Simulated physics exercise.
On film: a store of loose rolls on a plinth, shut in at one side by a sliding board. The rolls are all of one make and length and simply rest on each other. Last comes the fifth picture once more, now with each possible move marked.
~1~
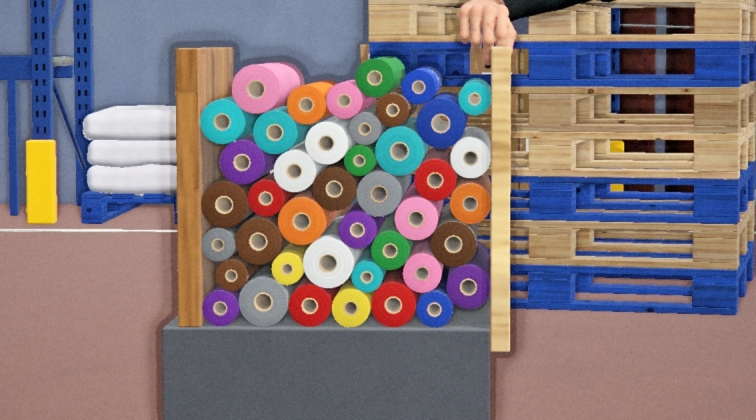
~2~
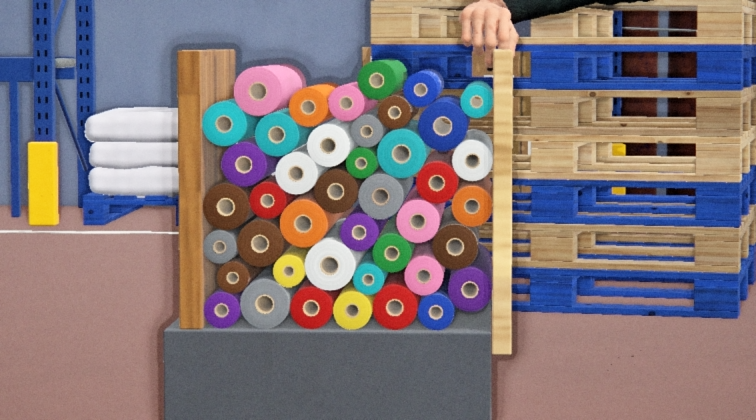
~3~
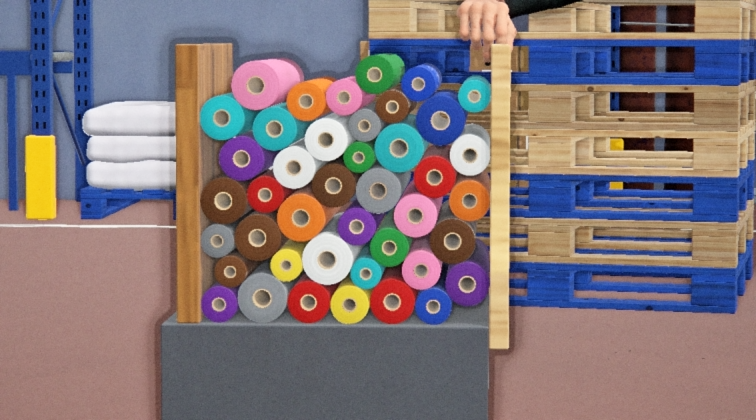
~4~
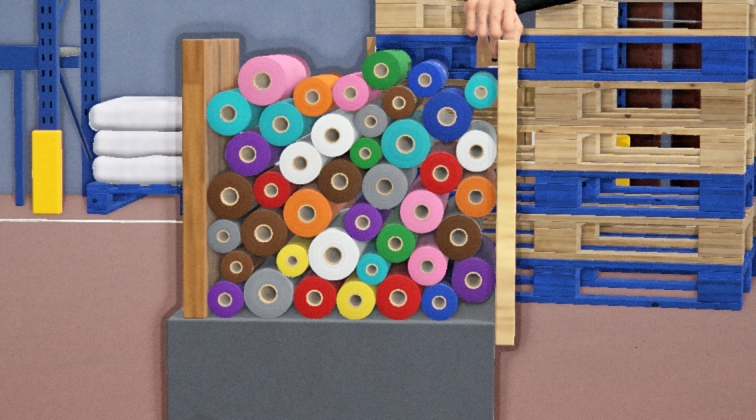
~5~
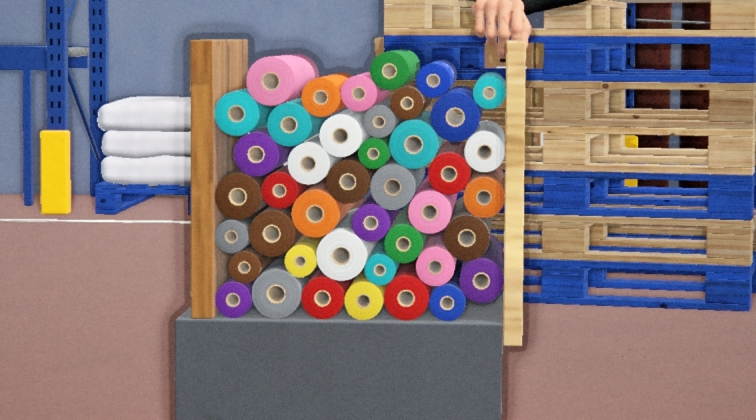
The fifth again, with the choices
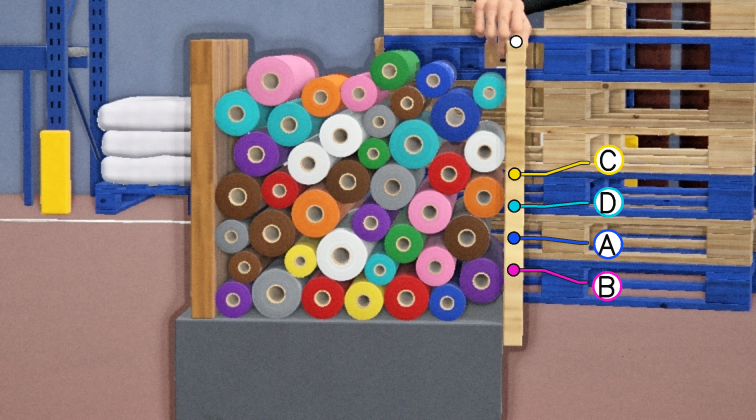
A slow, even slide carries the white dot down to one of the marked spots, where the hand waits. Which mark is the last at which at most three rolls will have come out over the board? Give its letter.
Slide it to C.
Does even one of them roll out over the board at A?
Yes.
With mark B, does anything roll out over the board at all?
At B: Yes.
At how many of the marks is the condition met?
One of the four.
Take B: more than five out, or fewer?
It loses more than five.
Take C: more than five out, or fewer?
Fewer than five.
On the marked copy, A at (514, 238); B at (514, 270); C at (515, 174); D at (515, 206); the white dot at (517, 42).
Following C. Soon after the start, top of the board (506, 104).
Later, top of the board (505, 173).
In the end, top of the board (505, 174), one out over the board.
As for the rest, A more than three out over the board; B more than three out over the board; D more than three out over the board.
